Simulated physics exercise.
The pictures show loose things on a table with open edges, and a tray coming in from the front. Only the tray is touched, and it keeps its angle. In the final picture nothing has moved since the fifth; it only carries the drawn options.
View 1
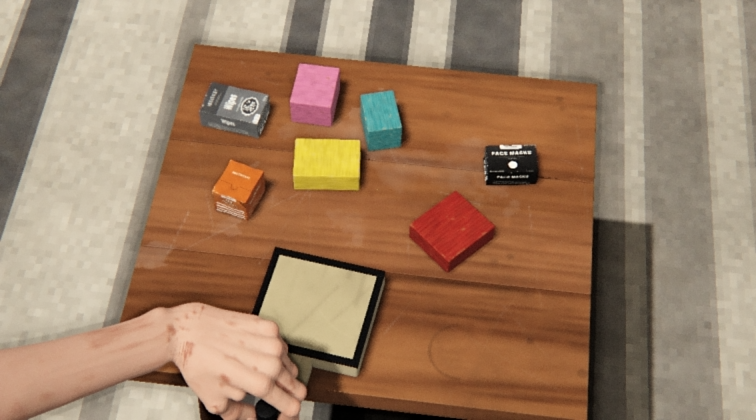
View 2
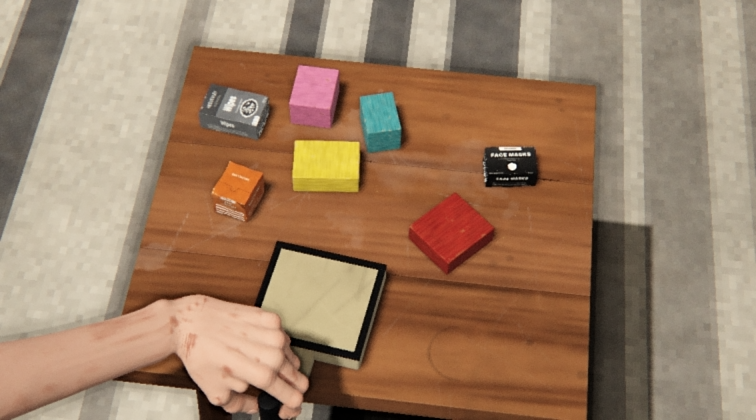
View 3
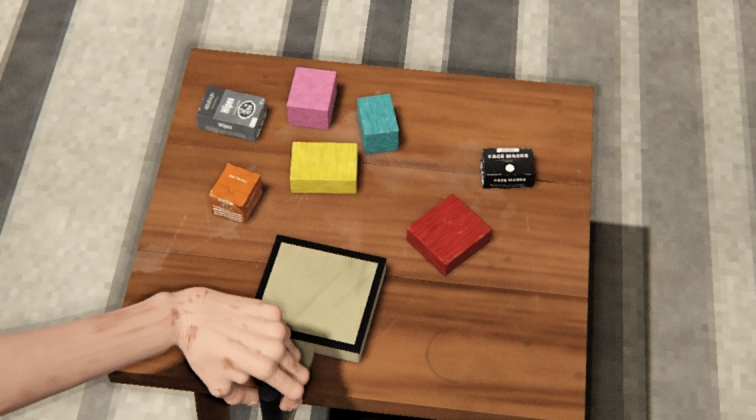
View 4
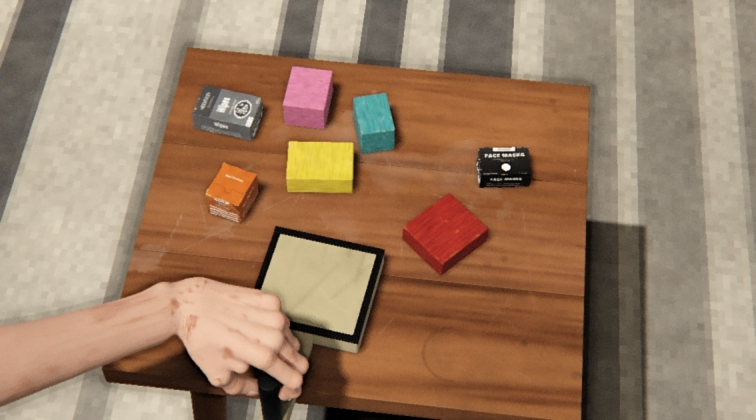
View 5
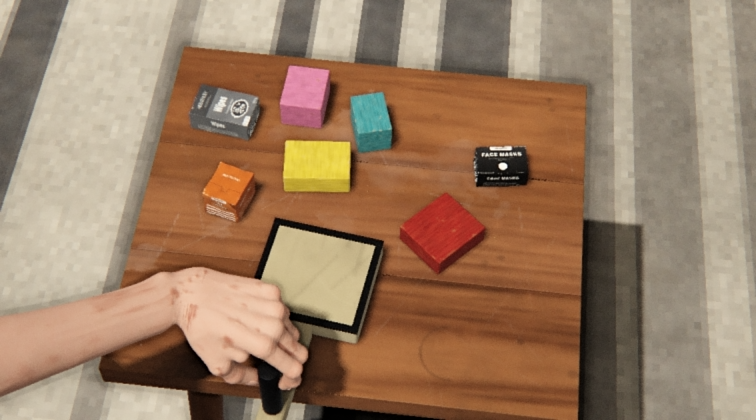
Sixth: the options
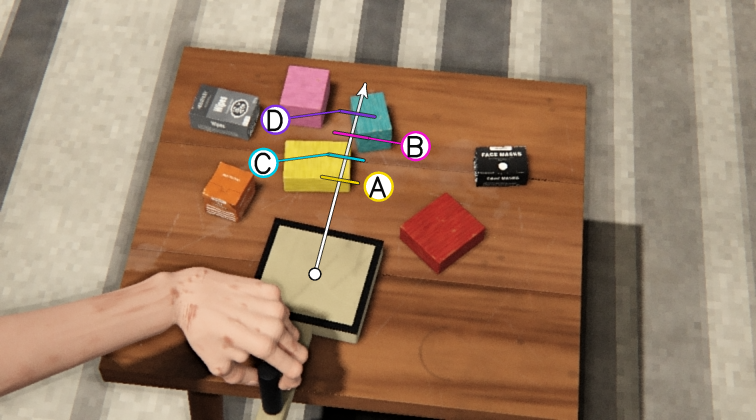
To begin with, a hand holds a dark-edged tray at the front of a wooden table scattered with pink, turquoise, yellow and red blocks and orange, grey and black boxes. The hand then pushes the tray slowly a short way forward, while the blocks and boxes keep their places on the tabletop.
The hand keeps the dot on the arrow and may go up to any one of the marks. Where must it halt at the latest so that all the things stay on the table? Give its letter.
C is the last safe stop.
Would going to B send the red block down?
By then, no.
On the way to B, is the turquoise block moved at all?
Yes.
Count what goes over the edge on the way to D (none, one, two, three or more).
One.
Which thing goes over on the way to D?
The pink block goes over.
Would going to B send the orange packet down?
By then, no.
On the marked copy, A at (340, 180); B at (352, 136); C at (346, 158); D at (357, 114); the arrow from (315, 274) to (365, 84); the white dot at (315, 274).
Following C. Soon after the start, tray (327, 235); grey box (225, 112); pink block (306, 97).
Later, tray (338, 192); pink block (311, 83); turquoise block (381, 118).
In the end, tray (346, 165); pink block (318, 58); yellow block (334, 101); nothing has fallen.
As for the rest, A is safe but short; B drops the pink block; D drops the pink block.
